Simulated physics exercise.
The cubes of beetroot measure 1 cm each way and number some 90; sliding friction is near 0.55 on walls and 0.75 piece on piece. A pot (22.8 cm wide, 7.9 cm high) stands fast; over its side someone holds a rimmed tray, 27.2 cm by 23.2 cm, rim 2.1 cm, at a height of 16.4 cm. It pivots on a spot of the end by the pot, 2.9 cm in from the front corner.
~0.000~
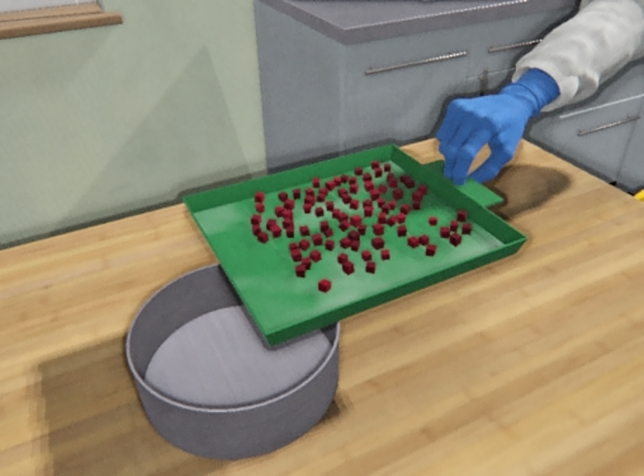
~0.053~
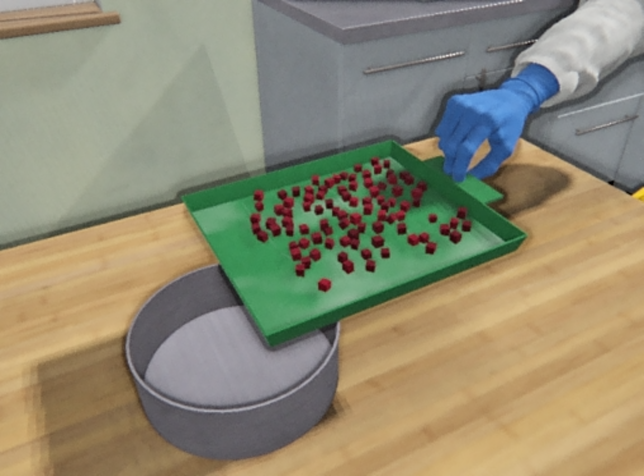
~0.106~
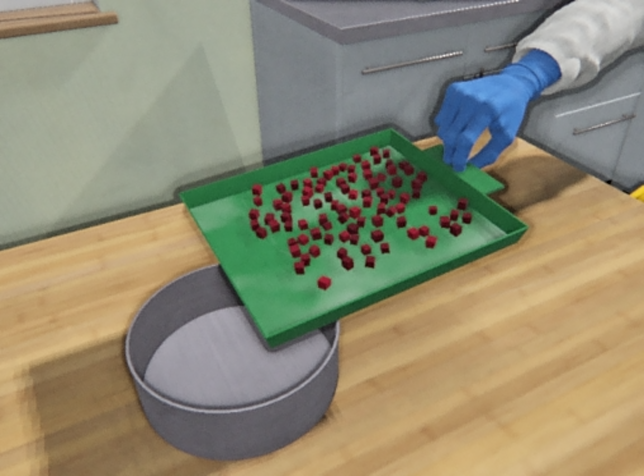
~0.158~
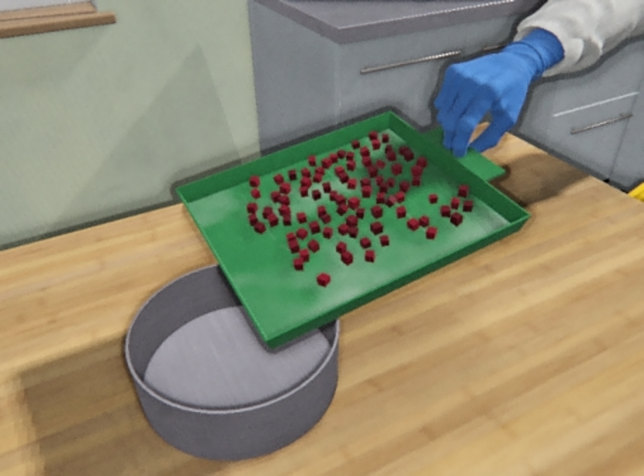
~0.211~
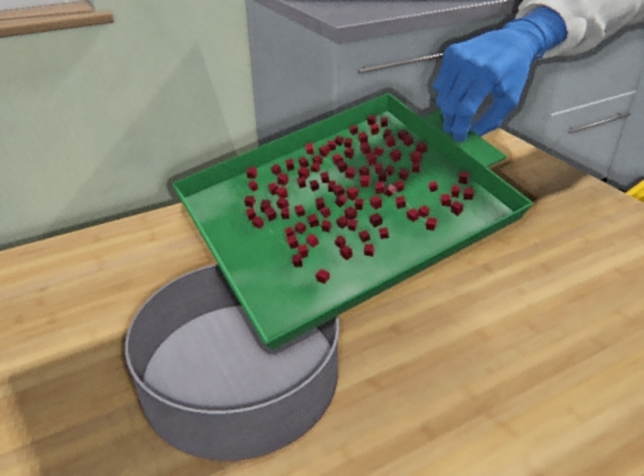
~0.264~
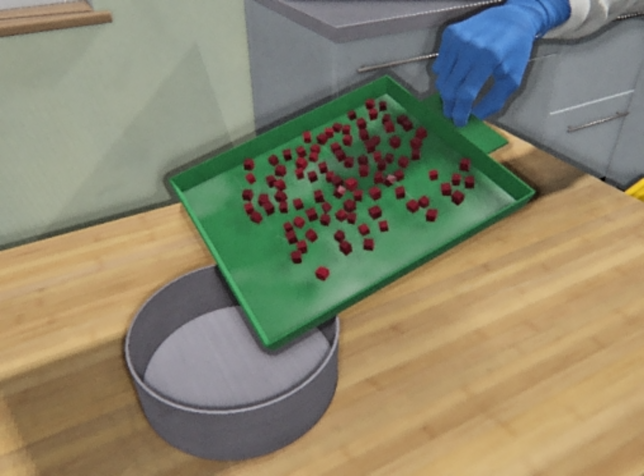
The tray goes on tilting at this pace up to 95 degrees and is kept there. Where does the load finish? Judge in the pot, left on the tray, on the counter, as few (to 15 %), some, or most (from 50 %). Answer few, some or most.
Pot few, tray few, counter most.
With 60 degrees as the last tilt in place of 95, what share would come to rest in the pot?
Then about 0 per cent.
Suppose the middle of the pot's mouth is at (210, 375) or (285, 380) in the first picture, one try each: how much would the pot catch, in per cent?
About 70 and 75 per cent.
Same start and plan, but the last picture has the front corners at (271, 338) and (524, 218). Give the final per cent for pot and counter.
Pot 0, counter 100.
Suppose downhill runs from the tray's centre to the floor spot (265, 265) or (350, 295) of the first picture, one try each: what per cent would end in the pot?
About 60 and 0 per cent.
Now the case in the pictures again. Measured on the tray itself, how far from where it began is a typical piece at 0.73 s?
Roughly 10 cm.
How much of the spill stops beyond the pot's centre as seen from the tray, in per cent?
Roughly 90 per cent.
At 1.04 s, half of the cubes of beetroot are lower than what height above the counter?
Some 6 cm.
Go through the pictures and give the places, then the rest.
The first frame shows tray tilt 0 degrees, front corners at (269, 328) and (520, 236); middle of the pieces at (343, 218); pot at (235, 324).
The second frame shows tray tilt 1 degrees, front corners at (269, 329) and (520, 234); middle of the pieces at (343, 216).
The third frame shows tray tilt 4 degrees, front corners at (269, 331) and (521, 226), lowest corner left front; middle of the pieces at (342, 210).
The fourth frame shows tray tilt 8 degrees, front corners at (269, 333) and (522, 214), lowest corner left front; middle of the pieces at (341, 201).
The fifth frame shows tray tilt 12 degrees, front corners at (268, 335) and (524, 202), lowest corner left front; middle of the pieces at (339, 191).
The sixth frame shows tray tilt 16 degrees, front corners at (268, 338) and (526, 191), lowest corner left front; middle of the pieces at (338, 182); pot at (234, 325). Its pace works out near 80 degrees a second.
Then, at 0.73 s, tilt 54 degrees; the tray holds 100 %, the pot 0 %.
After 1.04 s, tilt 79 degrees; the tray holds 35 %, the pot 0 %.
After 1.45 s, tilt 95 degrees; the tray holds 10 %, the pot 0 %.
In the end, at 2.6 s, pot 0 %, tray 0 %, counter 100 %.
